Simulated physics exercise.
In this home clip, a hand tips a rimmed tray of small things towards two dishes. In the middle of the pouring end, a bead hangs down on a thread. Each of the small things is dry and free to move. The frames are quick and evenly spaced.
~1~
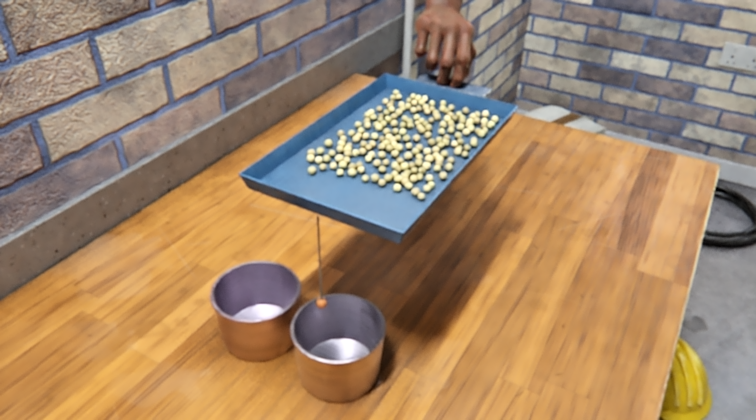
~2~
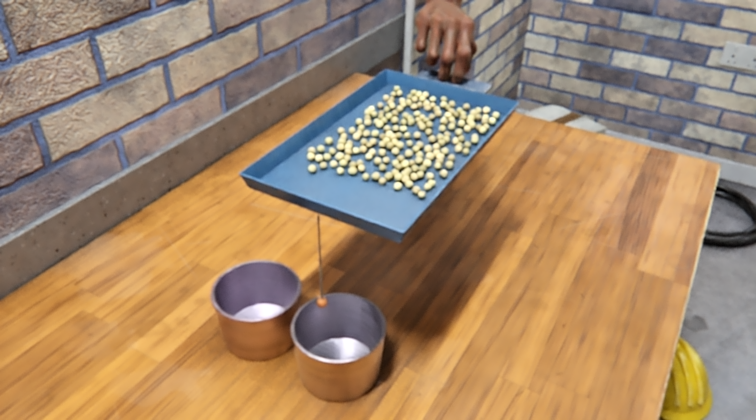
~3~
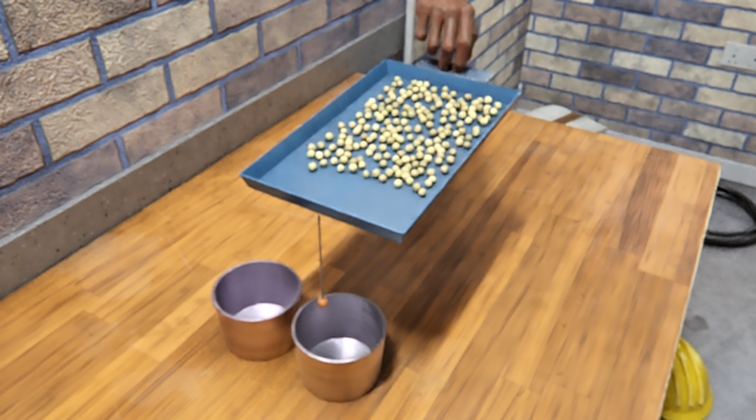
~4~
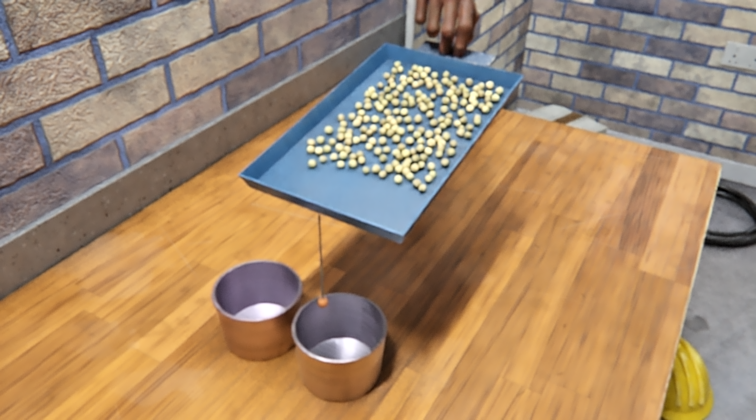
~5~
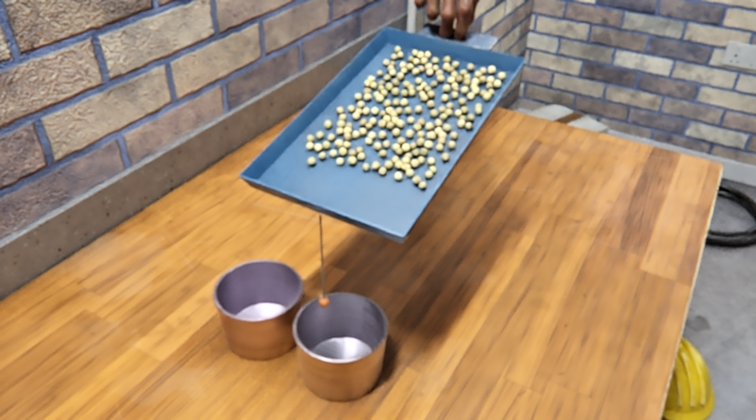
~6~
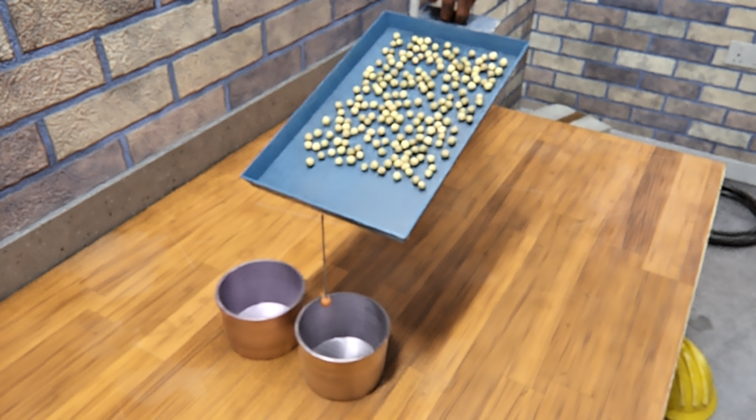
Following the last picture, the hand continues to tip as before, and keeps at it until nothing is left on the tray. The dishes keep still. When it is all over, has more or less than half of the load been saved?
Less than half.
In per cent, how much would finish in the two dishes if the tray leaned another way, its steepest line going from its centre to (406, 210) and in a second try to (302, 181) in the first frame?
You'd see roughly 10 per cent the first time and 80 per cent the second.
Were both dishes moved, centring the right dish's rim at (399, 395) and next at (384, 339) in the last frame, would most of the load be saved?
With the first shift the pair saves beyond half; with the second, less than a half.
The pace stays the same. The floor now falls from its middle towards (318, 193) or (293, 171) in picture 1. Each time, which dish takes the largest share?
For the first slope the lefthand dish, for the second the lefthand dish.
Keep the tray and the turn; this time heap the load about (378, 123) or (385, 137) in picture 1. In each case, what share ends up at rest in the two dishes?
Around 30 percent the first time and around 30 percent the second time.
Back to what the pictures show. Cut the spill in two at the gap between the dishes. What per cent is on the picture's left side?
60 per cent, roughly.
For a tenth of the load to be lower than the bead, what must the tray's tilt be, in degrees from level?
About 60 degrees.
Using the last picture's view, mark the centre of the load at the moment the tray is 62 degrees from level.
The load is centred about (333, 215).
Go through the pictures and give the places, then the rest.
Corners of the pouring end (247, 173) and (400, 227), level; middle of the load (407, 139), soya beans; left dish (230, 334); right dish (313, 374); bead on its thread (322, 303), in the first picture.
Corners of the pouring end (248, 172) and (401, 227), level; middle of the load (407, 136), in the second picture.
Corners of the pouring end (248, 172) and (401, 227), tipped barely, level across its low end; middle of the load (408, 129), in the third picture.
Corners of the pouring end (247, 173) and (400, 228), tipped a little, level across its low end; middle of the load (408, 120), in the fourth picture.
Corners of the pouring end (247, 173) and (401, 230), tipped a little, level across its low end; middle of the load (408, 111), in the fifth picture.
Corners of the pouring end (248, 174) and (402, 231), tipped clearly, level across its low end; middle of the load (408, 104), roughly half on the move; left dish (235, 332); right dish (318, 373), in the sixth picture.
Just after the last frame, tray tipped steeply; roughly two thirds on the tray; just a few in the right dish; just a few in the left dish; about a tenth outside both; roughly a quarter in the air.
A moment on, tray tipped past a quarter turn; just a few on the tray; about a tenth in the right dish; about a tenth in the left dish; roughly half outside both; roughly a quarter in the air.
Further on, tray tipped past a quarter turn; roughly a quarter in the right dish; about a tenth in the left dish; the larger part outside both.
When it is over, tray tipped past a quarter turn; roughly a quarter in the right dish; about a tenth in the left dish; the larger part outside both.
